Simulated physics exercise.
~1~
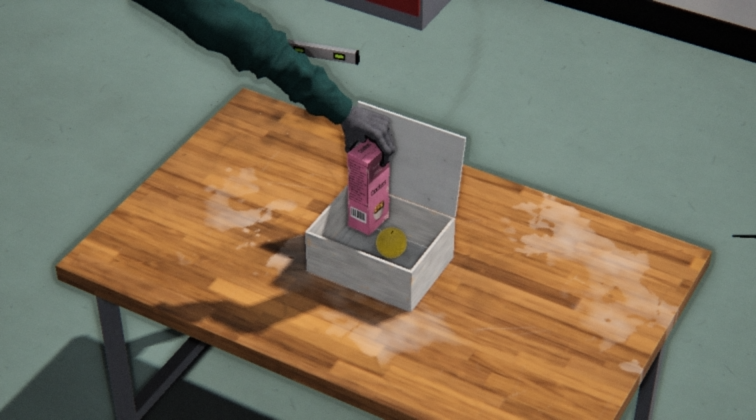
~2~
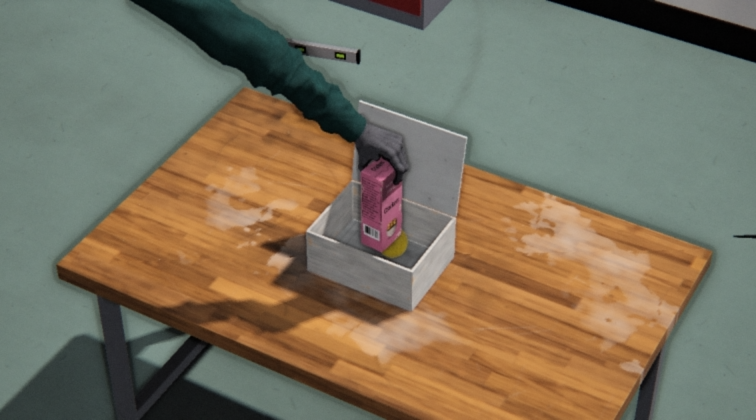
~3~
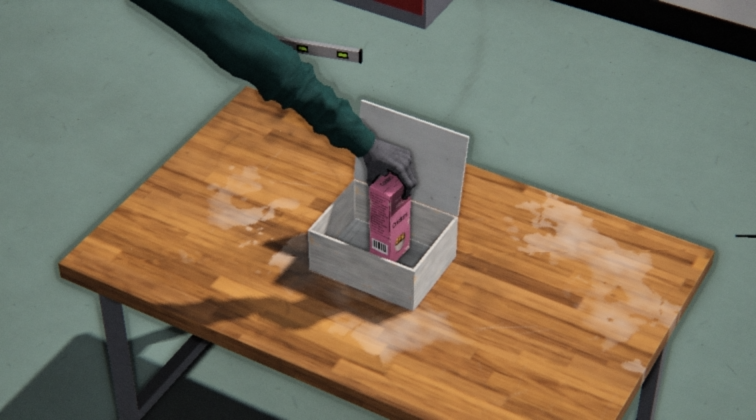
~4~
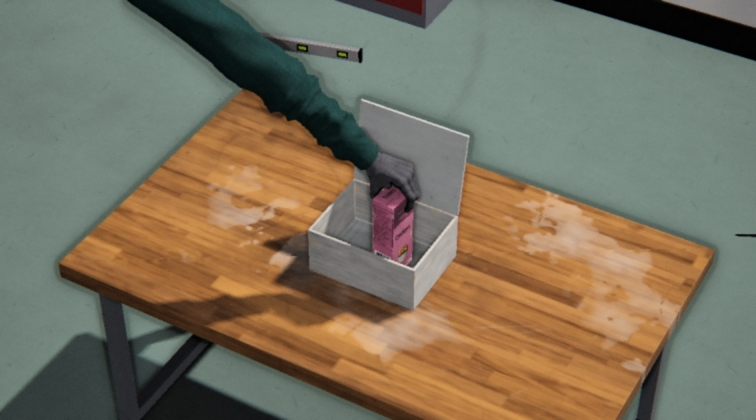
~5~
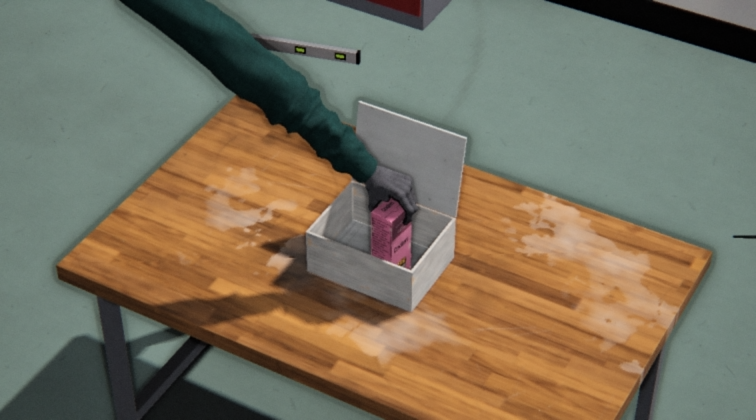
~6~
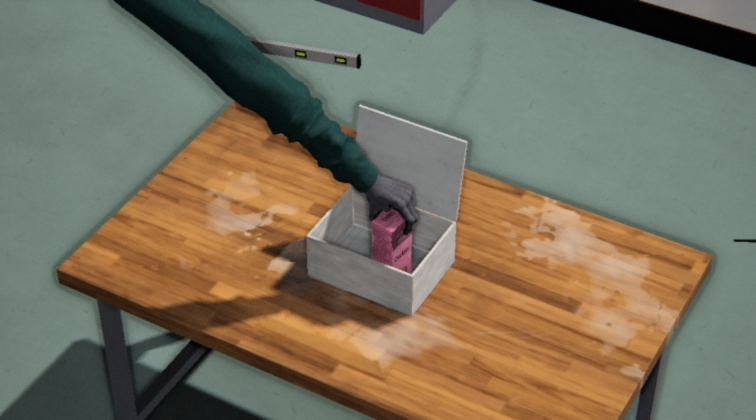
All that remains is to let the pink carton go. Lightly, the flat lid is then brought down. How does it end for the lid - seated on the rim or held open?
For the lid it ends held open.
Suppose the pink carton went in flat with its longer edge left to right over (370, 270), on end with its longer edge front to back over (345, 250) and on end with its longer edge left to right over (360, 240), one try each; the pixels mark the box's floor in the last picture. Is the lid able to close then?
With the first placement the lid ends up closed; with the second, it remains open; with the third, it remains open.
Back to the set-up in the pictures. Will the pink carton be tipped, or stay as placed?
It stays as it was set.
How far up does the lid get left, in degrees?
I'd say roughly 40 degrees above the rim.
Then, 1.10 s past the last view, lid starting down.
Then, 1.50 s past the last view, lid 66° above the rim.
Then, 1.80 s past the last view, lid 44° above the rim.
Then, 3.90 s past the last view, lid 40° above the rim.
Finally, lid 40° above the rim; both still in place. Final places as the last picture's camera would see them, pink carton near (391, 252).
